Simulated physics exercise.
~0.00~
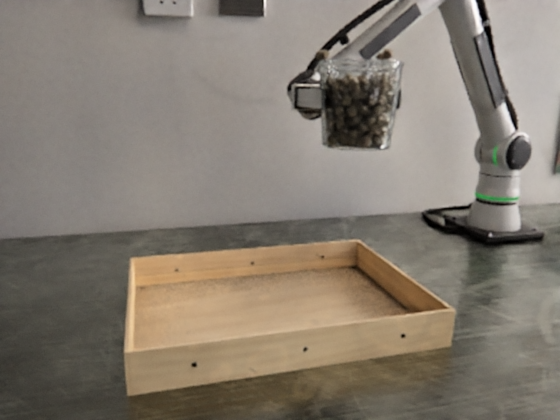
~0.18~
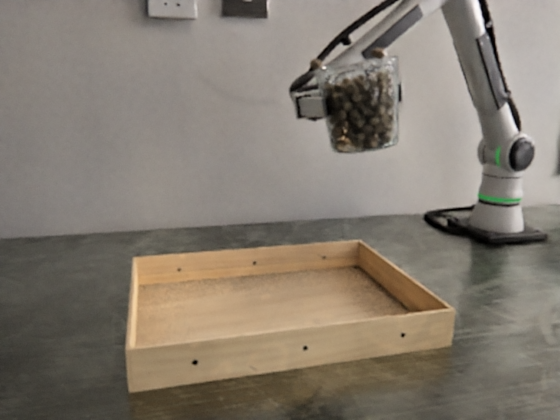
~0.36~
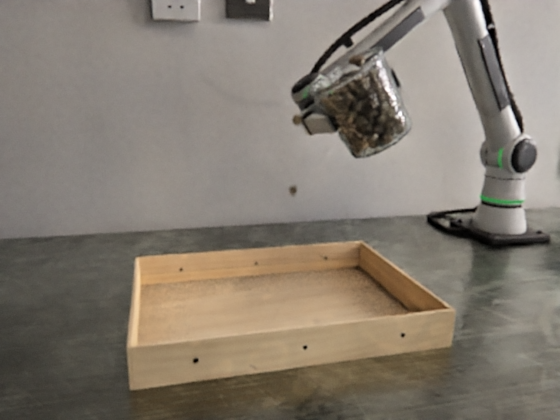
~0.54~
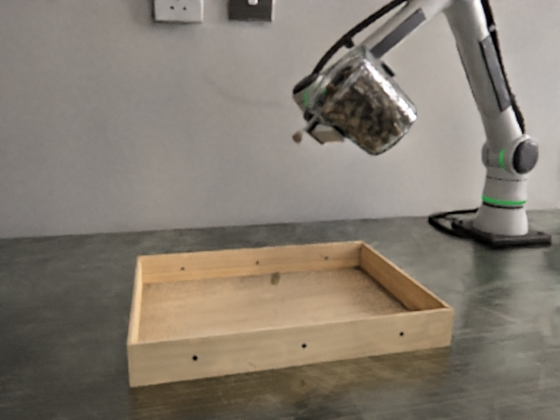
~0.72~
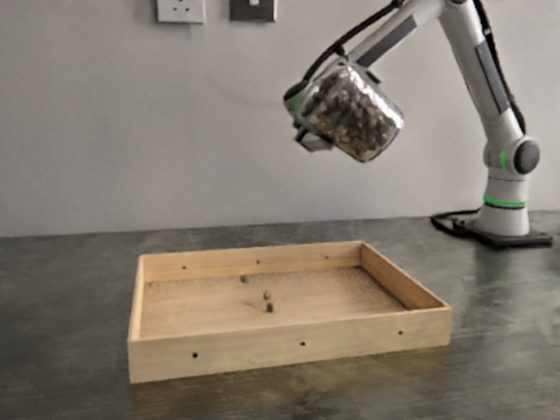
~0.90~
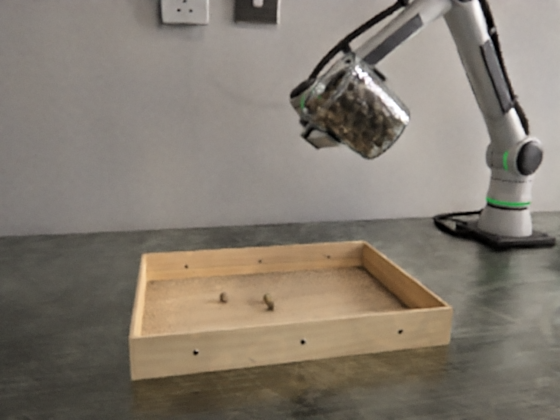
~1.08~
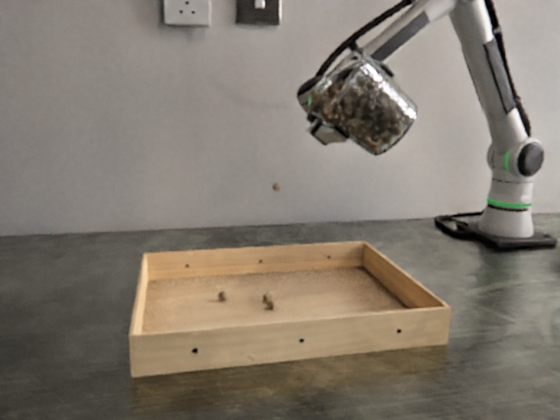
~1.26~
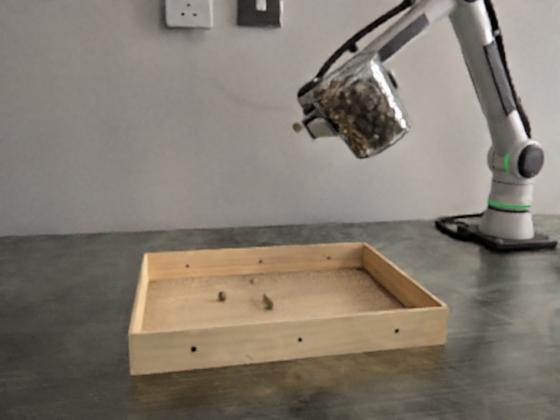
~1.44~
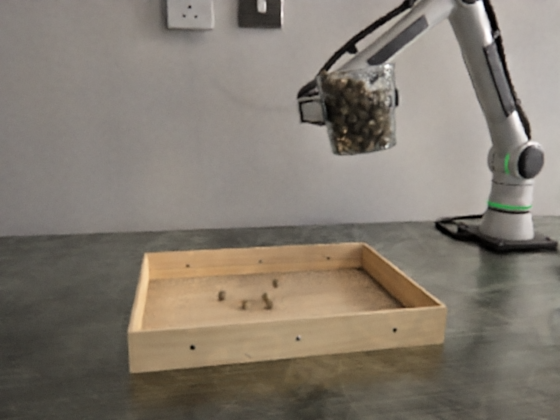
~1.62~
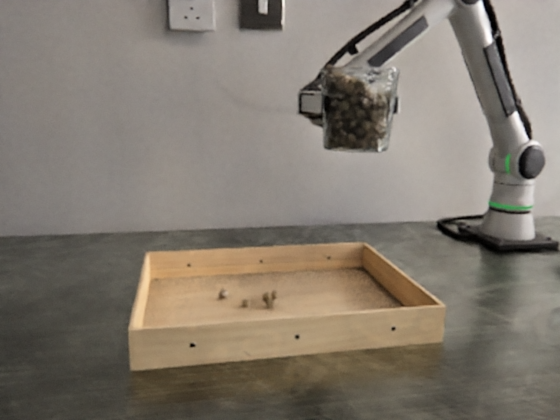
A robot arm tilted a clear container full of small pebbles over a shallow wooden tray, and a few dropped out one after another before it swung back upright, leaving the container still nearly full and just a handful scattered in the tray.
